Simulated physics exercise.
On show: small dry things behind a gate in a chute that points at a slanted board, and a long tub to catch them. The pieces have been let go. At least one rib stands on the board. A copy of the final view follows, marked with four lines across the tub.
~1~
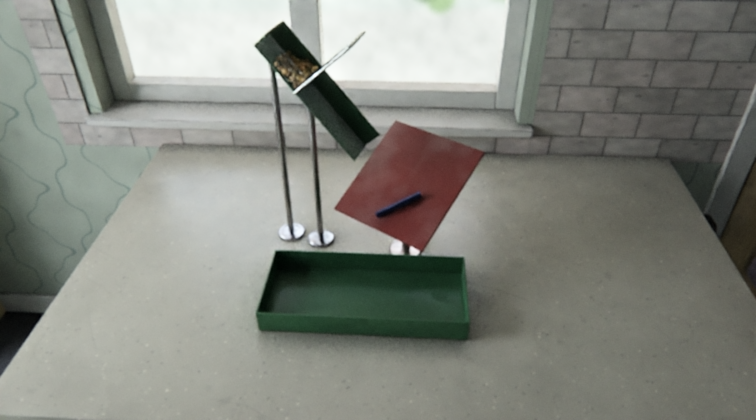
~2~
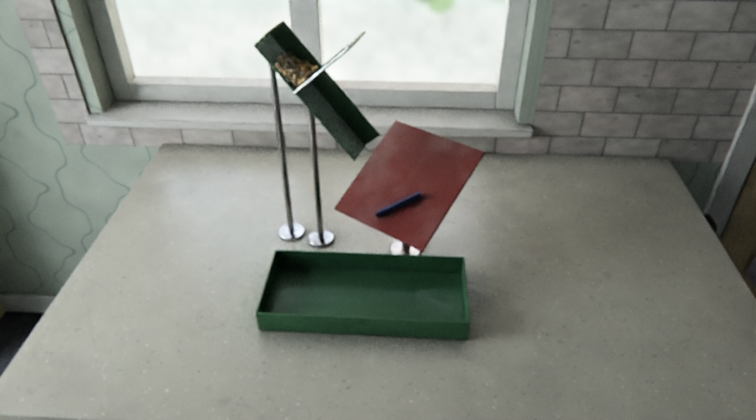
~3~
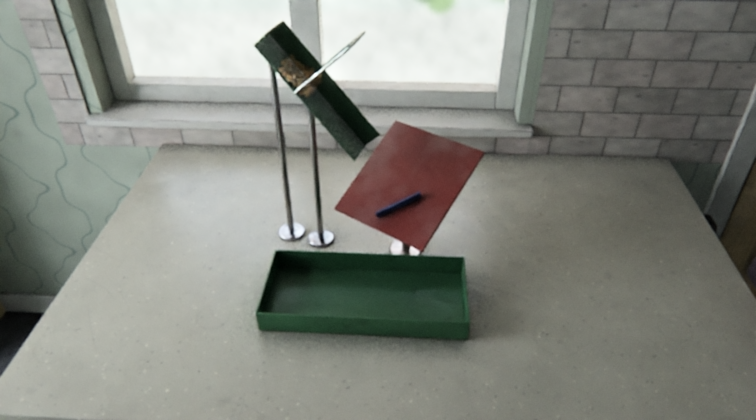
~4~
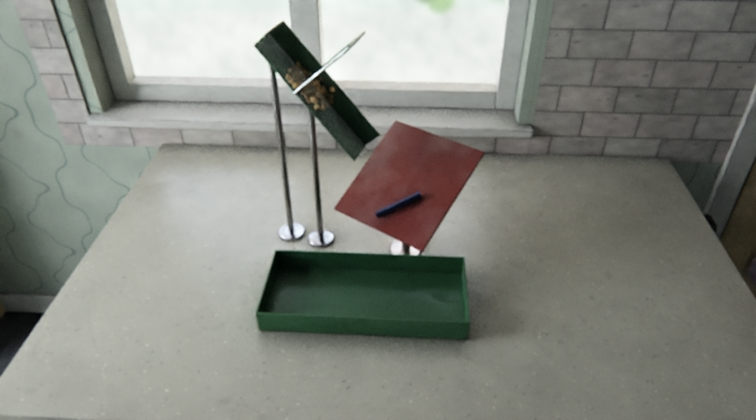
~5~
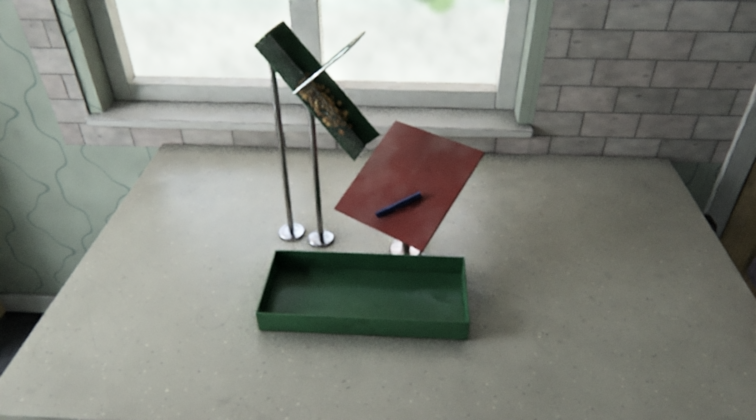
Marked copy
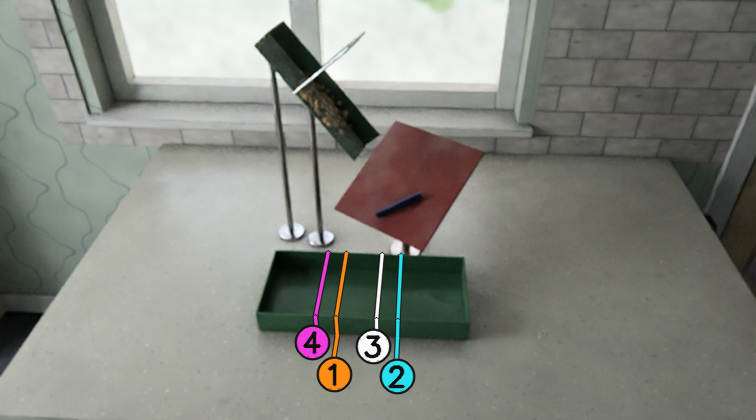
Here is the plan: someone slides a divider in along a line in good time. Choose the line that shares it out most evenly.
Use line 1.
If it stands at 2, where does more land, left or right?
The left side.
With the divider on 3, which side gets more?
Left.
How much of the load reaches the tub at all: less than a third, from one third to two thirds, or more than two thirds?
About that: More than two thirds.
On the marked copy, line 1 crosses the front rim at (336, 316); line 2 crosses the front rim at (397, 319); line 3 crosses the front rim at (376, 318); line 4 crosses the front rim at (315, 315).
For line 1, of what is caught, about a third on the left of the divider, about two thirds on the right.
For line 2, of what is caught, nearly all on the left of the divider, a small part on the right.
For line 3, of what is caught, most on the left of the divider, a small part on the right.
For line 4, of what is caught, a stray few on the left of the divider, nearly all on the right.
